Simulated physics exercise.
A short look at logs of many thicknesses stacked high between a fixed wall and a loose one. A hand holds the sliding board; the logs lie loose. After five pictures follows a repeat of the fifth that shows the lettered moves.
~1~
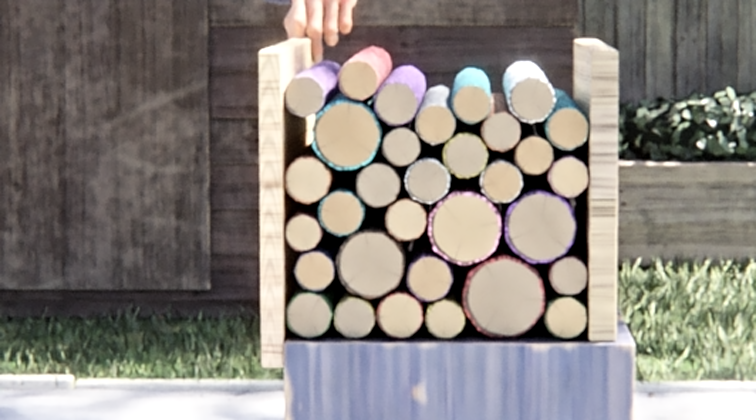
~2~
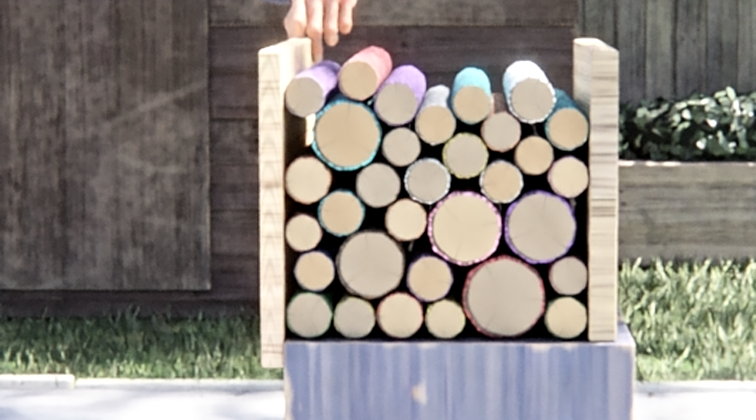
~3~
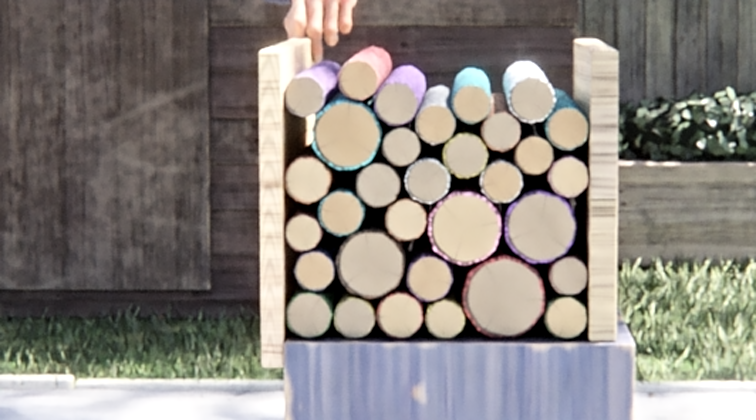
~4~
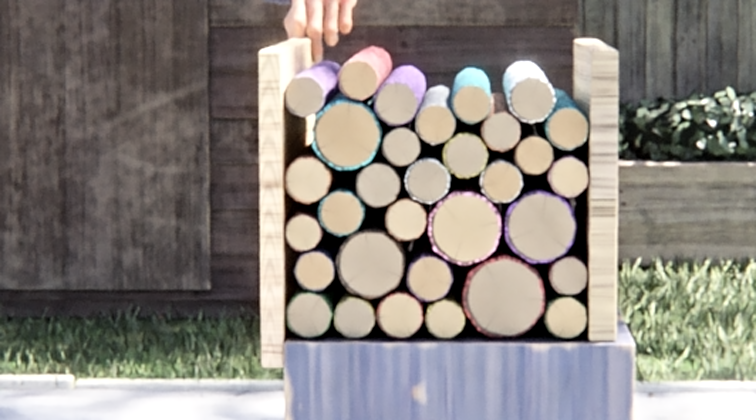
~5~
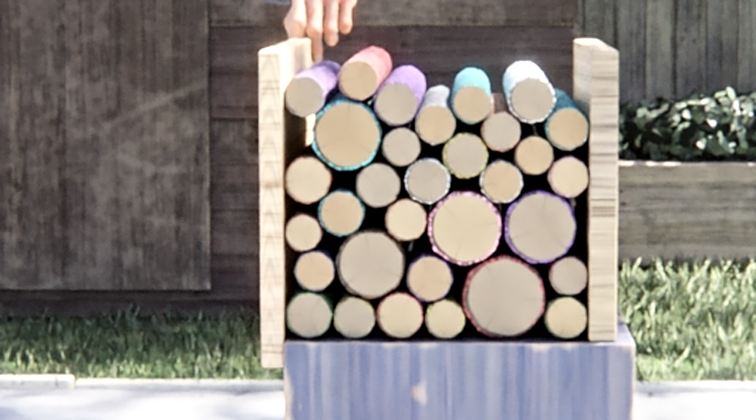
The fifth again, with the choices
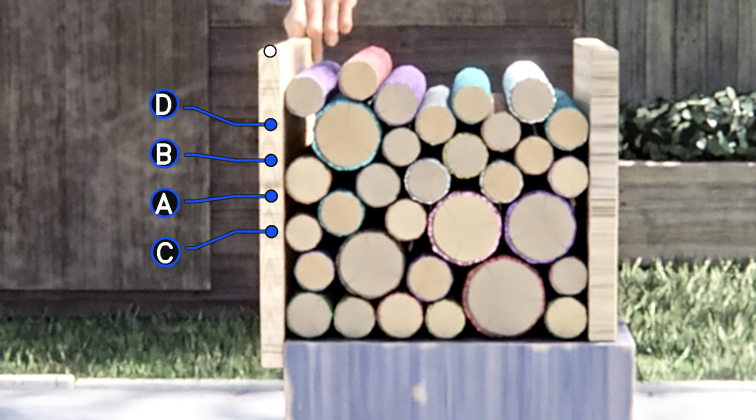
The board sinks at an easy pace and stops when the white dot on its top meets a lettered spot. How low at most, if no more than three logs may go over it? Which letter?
Stop at A.
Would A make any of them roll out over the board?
Yes, at A.
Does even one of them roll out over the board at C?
Yes.
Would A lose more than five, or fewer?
Fewer than five.
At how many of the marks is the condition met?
Three of them.
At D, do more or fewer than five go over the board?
It loses fewer than five.
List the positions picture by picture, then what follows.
Side board (291, 188); a log (309, 315); a log (566, 318), in the first frame.
A log (566, 318); a log (465, 228), in the second frame.
A log (307, 180); a log (569, 177), in the third frame.
A log (435, 124); a log (358, 79), in the fourth frame.
Side board (291, 188); a log (309, 315); a log (566, 318), in the fifth frame.
On the marked copy, A at (272, 196); B at (271, 160); C at (272, 231); D at (271, 124); the white dot at (270, 52).
Following A. Soon after the start, top of the board (283, 118).
Later, top of the board (283, 194).
In the end, top of the board (283, 195), two out over the board.
As for the rest, B none out over the board; C more than three out over the board; D none out over the board.
